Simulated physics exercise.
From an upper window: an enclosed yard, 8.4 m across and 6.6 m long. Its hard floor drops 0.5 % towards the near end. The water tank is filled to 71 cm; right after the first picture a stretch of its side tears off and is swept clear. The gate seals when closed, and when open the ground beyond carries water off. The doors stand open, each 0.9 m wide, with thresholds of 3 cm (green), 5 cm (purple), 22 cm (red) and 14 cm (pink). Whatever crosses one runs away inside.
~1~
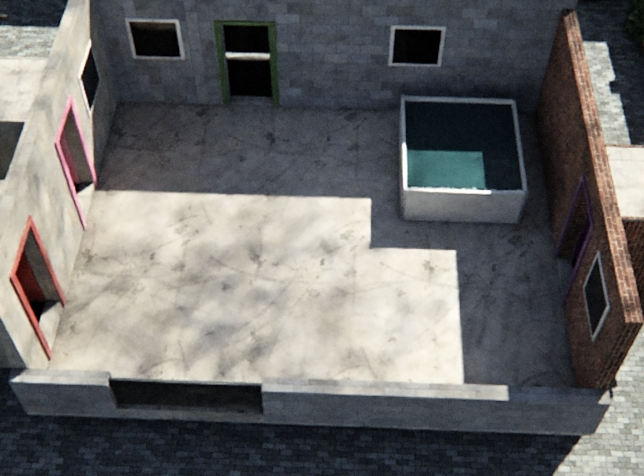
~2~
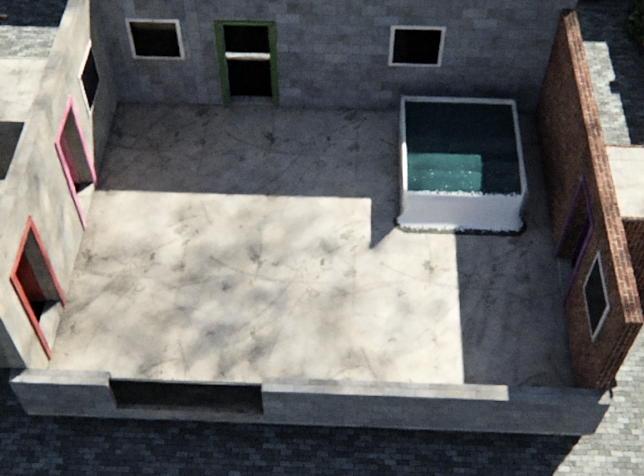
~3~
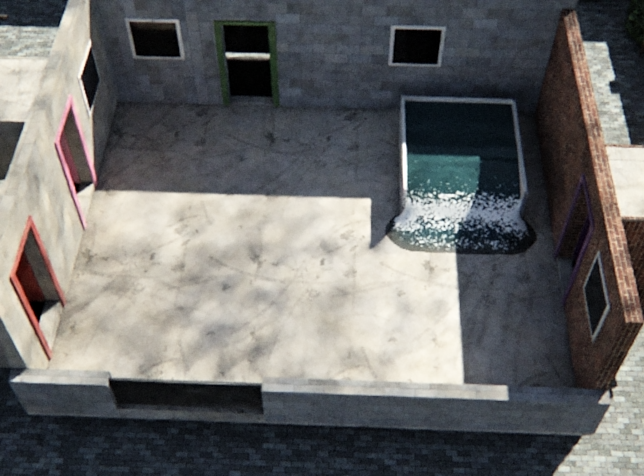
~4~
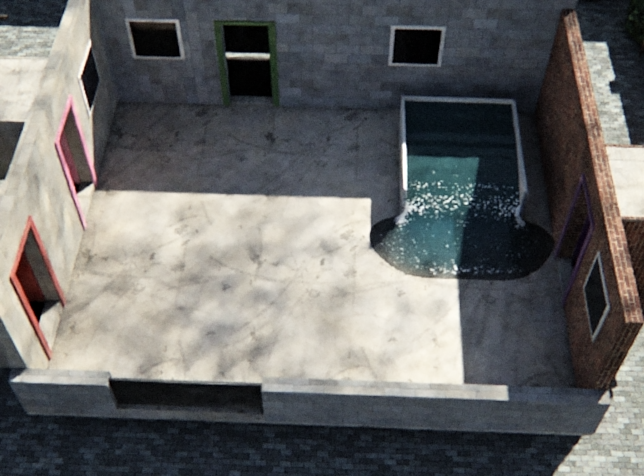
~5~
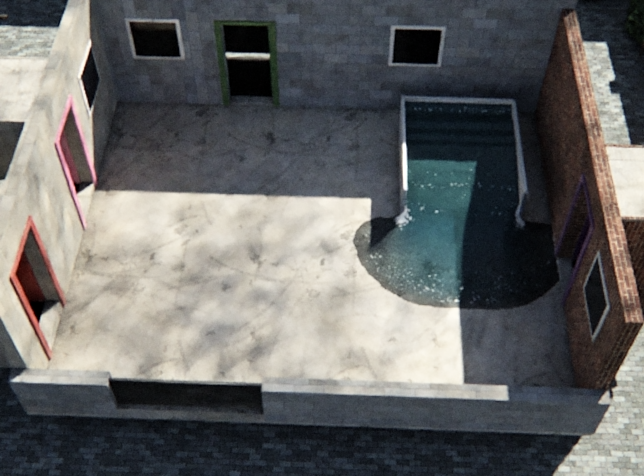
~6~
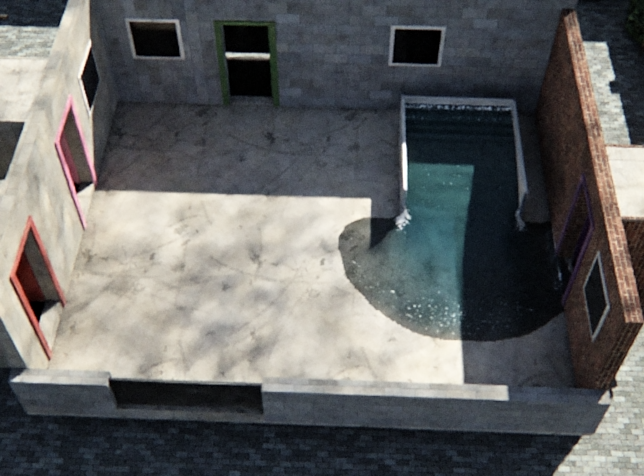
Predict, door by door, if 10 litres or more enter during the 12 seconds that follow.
The water let in: At the green door it exceeds the limit; at the purple door it passes the limit; at the red door it keeps below the limit; at the pink door it keeps below the limit.
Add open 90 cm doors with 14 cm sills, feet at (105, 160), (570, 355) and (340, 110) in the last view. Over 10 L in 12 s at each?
In that order: Not over, over, not over.
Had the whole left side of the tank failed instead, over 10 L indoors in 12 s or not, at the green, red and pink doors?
Then: Green past it, red not over, pink past it.
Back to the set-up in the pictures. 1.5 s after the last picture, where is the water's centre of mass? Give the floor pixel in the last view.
At about (453, 272).
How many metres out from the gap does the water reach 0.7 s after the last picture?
Roughly 4.2 m.
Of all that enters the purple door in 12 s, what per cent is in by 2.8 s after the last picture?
Some 40 per cent by then.
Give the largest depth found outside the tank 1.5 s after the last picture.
Roughly 50 cm.
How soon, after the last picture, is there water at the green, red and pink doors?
Arrival: Green 7.5 s, red 3.0 s, pink 4.5 s.
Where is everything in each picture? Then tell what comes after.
The first frame shows still water, 71 cm deep, in the water tank at (461, 146).
In the second frame, the front is at (397, 220), 1.1 m from the gap at (462, 211); 0.4 m2 of floor is under water; 71 cm left at the back of the water tank.
In the third frame, the front is at (391, 232), 1.3 m from the gap at (461, 212); 1.4 m2 of floor is under water; 71 cm left at the back of the water tank.
In the fourth frame, water pours out at (461, 212) and has run 1.6 m, to (377, 245); typically 11 cm deep outside, 71 cm at the water tank's back.
In the fifth frame, water pours out at (461, 213) and has run 2.0 m, to (388, 284); typically 8 cm deep outside, 66 cm at the water tank's back.
In the sixth frame, the front is at (439, 334), 2.5 m from the gap at (461, 213); 7.5 m2 of floor is under water; 59 cm left at the back of the water tank.
Then, 0.7 s after the last picture water covers 30 % of the floor and is deepest (36 cm) near (477, 408); green door not reached, purple door 14 cm at the sill, 12 L in, red door not reached, pink door not reached.
Then, 1.5 s after the last picture water covers 35 % of the floor and is deepest (50 cm) near (558, 411); green door not reached, purple door 13 cm at the sill, 51 L in, red door not reached, pink door not reached.
Then, 2.8 s after the last picture water covers 40 % of the floor and is deepest (29 cm) near (558, 411); green door not reached, purple door 10 cm at the sill, 89 L in, red door not reached, pink door not reached.
Then, 6.3 s after the last picture water covers 80 % of the floor and is deepest (18 cm) near (42, 391); green door not reached, purple door 10 cm at the sill, 198 L in, red door 17 cm at the sill, 0 L in, pink door 11 cm at the sill, 0 L in.
Then, 11.3 s after the last picture water covers 100 % of the floor and is deepest (12 cm) near (393, 126); green door 6 cm at the sill, 20 L in, purple door 4 cm at the sill, 214 L in, red door 7 cm at the sill, 0 L in, pink door 6 cm at the sill, 0 L in.
